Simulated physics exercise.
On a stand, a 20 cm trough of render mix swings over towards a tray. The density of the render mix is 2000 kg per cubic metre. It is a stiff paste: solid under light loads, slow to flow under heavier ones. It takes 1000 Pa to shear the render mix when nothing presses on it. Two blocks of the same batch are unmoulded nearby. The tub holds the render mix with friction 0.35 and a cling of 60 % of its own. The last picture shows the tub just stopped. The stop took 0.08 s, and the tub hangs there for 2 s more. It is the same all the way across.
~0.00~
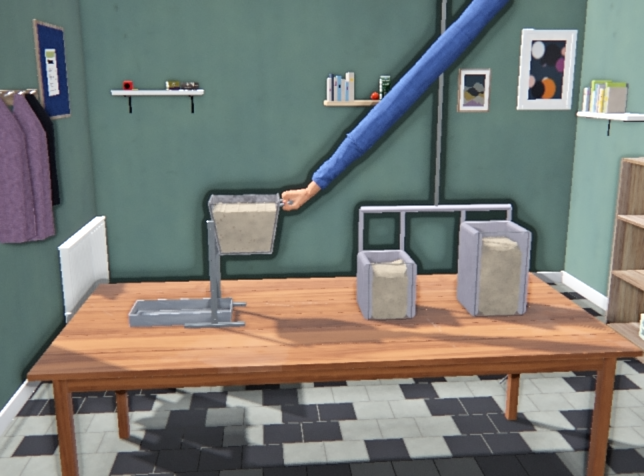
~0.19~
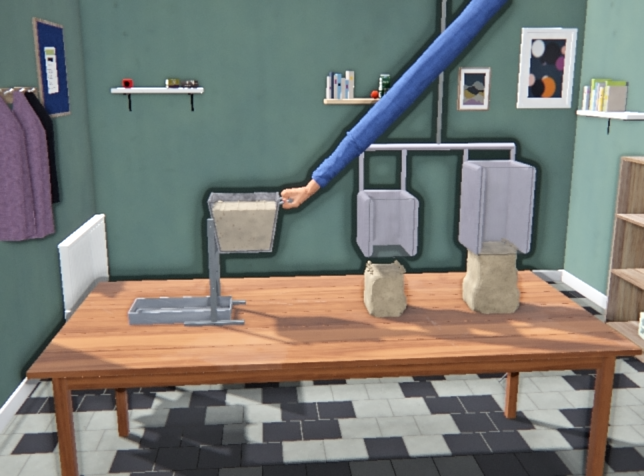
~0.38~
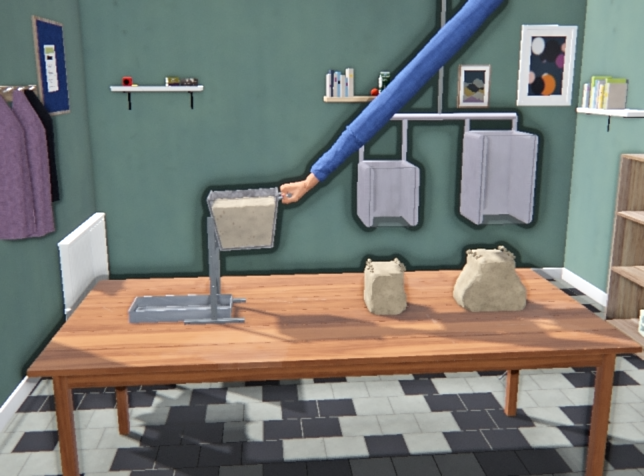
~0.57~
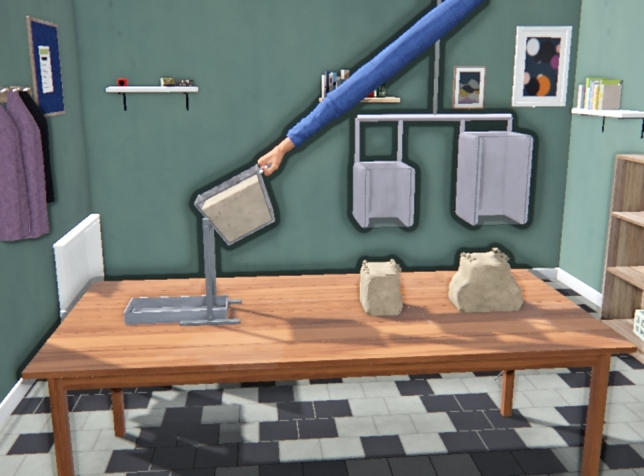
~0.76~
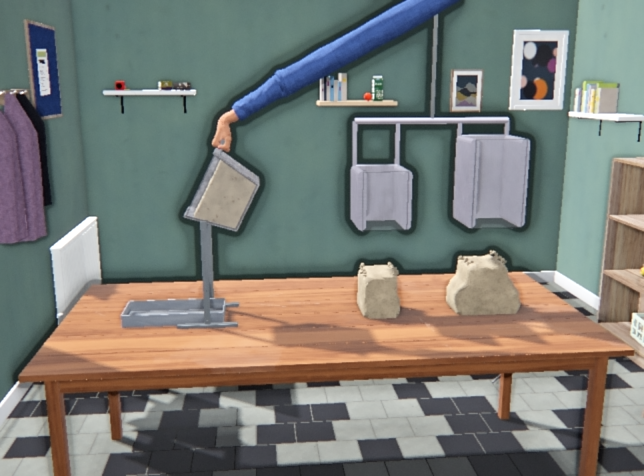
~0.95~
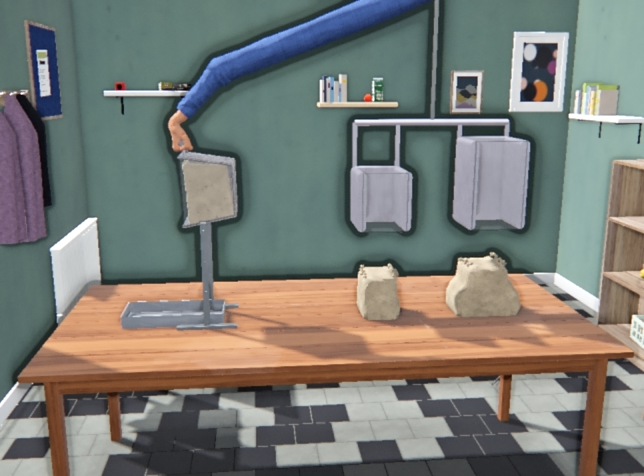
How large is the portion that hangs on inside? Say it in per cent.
About 35 %.
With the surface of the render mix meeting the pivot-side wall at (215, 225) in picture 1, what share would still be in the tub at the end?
It would be near 50 %.
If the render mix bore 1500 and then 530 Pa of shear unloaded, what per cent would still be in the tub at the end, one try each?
In that order: 35 %, 35 %.
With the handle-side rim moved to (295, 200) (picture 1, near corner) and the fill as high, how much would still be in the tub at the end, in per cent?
In that case some 30 per cent.
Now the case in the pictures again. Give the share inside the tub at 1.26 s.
Some 55 per cent.
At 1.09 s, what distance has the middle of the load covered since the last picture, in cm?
Some 5 cm.
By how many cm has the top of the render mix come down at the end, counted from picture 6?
Roughly 12 cm.
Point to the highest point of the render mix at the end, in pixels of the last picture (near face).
At about (215, 196).
After 1.09 s, the tub is at 92 degrees and holds 87 %.
After 1.26 s, the tub is at 92 degrees and holds 53 %.
After 1.43 s, the tub is at 92 degrees and holds 35 %.
After 1.60 s, the tub is at 92 degrees and holds 35 %.
After 2.95 s, the tub is at 92 degrees and holds 35 %.
